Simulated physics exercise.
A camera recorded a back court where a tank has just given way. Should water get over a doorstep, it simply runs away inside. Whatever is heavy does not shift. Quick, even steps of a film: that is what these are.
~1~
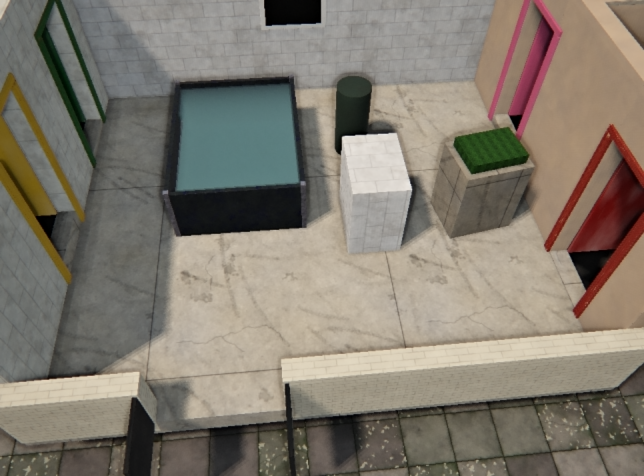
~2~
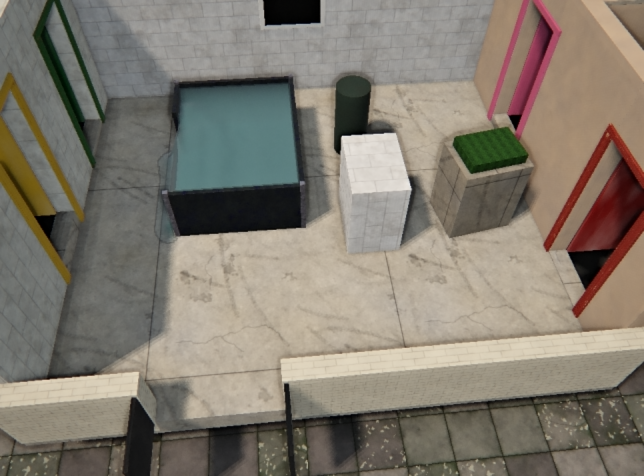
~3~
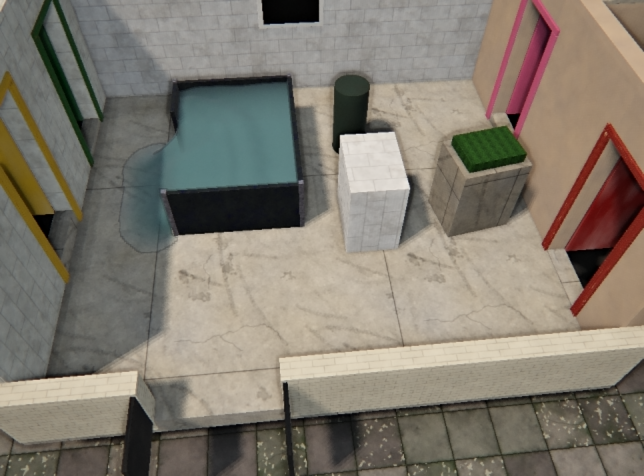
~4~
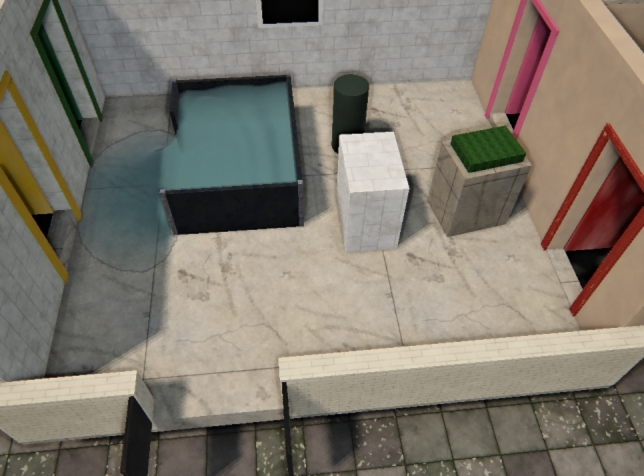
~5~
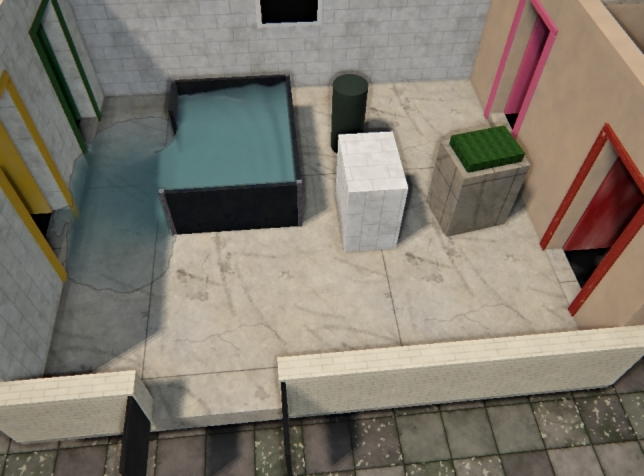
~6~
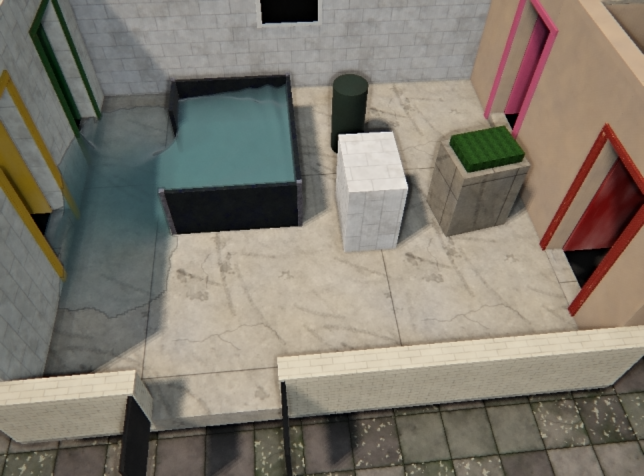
At first, a dark-walled tank of blue-green water stands whole and still in a pale-tiled court, near a white block and a grass-topped planter. Then water pours from its left side, spreads in a rounded sheet across the floor to the left wall, and stretches along it toward the front.
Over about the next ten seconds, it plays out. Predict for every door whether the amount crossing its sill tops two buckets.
One by one: Green door: Over two buckets. Yellow door: Over two buckets. Red door: Over two buckets. Pink door: At most two buckets.
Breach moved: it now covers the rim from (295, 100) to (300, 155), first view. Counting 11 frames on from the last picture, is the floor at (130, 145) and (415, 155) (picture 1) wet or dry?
Note: Point one unreached; point two inundated.
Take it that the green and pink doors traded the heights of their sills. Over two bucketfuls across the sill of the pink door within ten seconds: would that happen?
The pink door falls short.
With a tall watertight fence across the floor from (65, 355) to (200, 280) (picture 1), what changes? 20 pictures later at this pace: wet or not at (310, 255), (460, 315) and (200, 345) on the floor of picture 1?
In order: Soaked, untouched, soaked.
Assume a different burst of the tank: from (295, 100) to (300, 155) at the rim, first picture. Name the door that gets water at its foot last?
I'd pick the yellow door.
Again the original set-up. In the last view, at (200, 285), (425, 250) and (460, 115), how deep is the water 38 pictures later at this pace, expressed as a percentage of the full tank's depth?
Going in order, roughly 2, 4 and 16 %.
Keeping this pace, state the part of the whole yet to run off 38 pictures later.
My reading is around 80 percent.
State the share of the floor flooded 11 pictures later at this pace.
Estimate: Some 35 in a hundred.
A moment on, water covers 20 % of the floor; the green door over two buckets in, the yellow door over two buckets in, the red door not reached, the pink door not reached.
Next, water covers 35 % of the floor; the green door over two buckets in, the yellow door far over two buckets in, the red door not reached, the pink door not reached.
Then, water covers 60 % of the floor; the green door far over two buckets in, the yellow door far over two buckets in, the red door not reached, the pink door not reached.
Later, water covers 85 % of the floor; the green door far over two buckets in, the yellow door far over two buckets in, the red door over two buckets in, the pink door wet at the sill, nothing in.
In the end, water covers 95 % of the floor; the green door far over two buckets in, the yellow door far over two buckets in, the red door far over two buckets in, the pink door wet at the sill, nothing in.
